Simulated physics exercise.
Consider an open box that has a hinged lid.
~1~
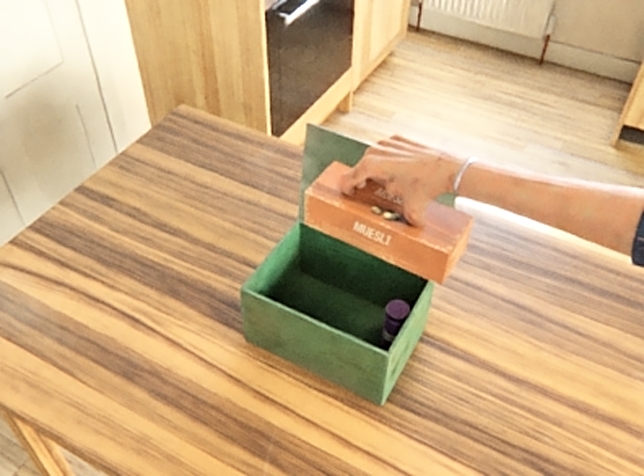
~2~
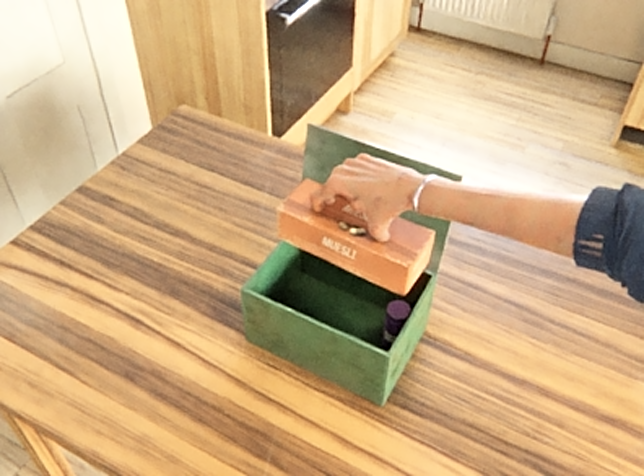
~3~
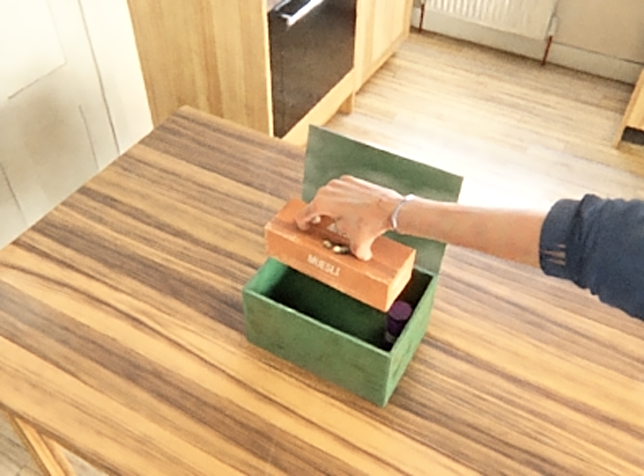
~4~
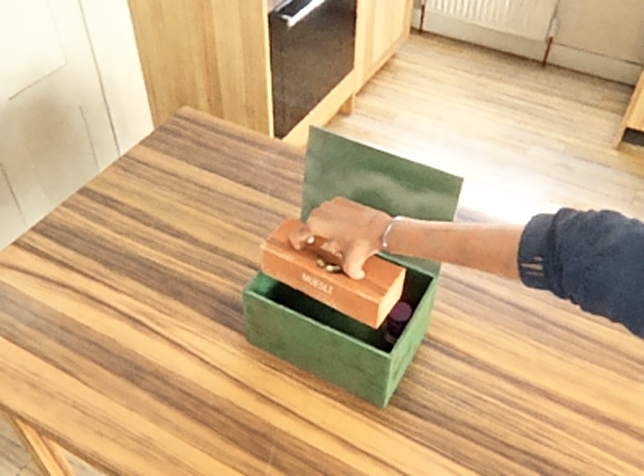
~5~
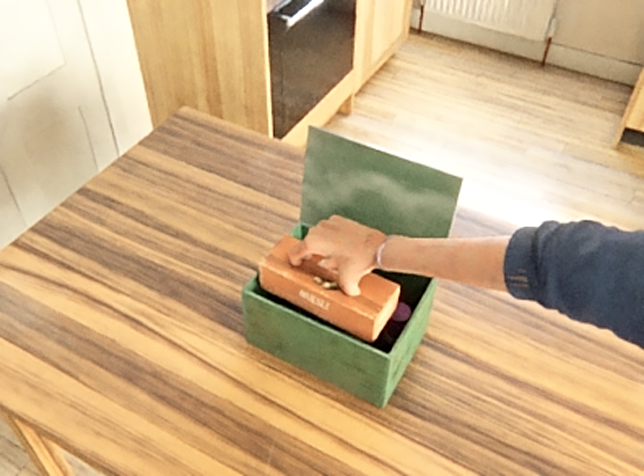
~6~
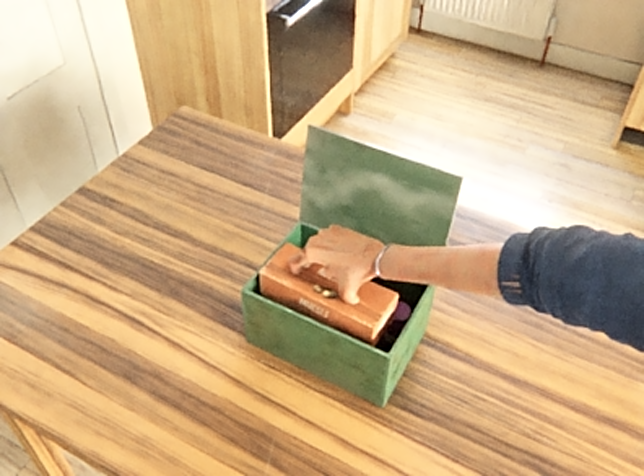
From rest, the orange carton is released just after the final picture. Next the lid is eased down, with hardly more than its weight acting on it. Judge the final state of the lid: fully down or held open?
In the end it is fully down.
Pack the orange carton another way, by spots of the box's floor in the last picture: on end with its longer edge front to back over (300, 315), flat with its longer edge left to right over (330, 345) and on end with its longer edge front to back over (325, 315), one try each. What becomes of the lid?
With the first placement the lid remains open; with the second, it ends up closed; with the third, it remains open.
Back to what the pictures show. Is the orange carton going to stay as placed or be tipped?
Well, it ends up skewed.
Then, 0.50 s on from there, orange carton on its side near (332, 336); purple shaker turned 13° from how it was put.
Then, 1.30 s on from there, lid 78° above the rim; orange carton on its side near (331, 342).
Then, 1.80 s on from there, lid 42° above the rim; orange carton on its side near (331, 342).
Then, 2.10 s on from there, lid 13° above the rim; orange carton on its side near (331, 342).
In the end, lid shut; toppled in the box, orange carton; purple shaker unmoved. At the end, from the last picture's camera, orange carton near (331, 342).
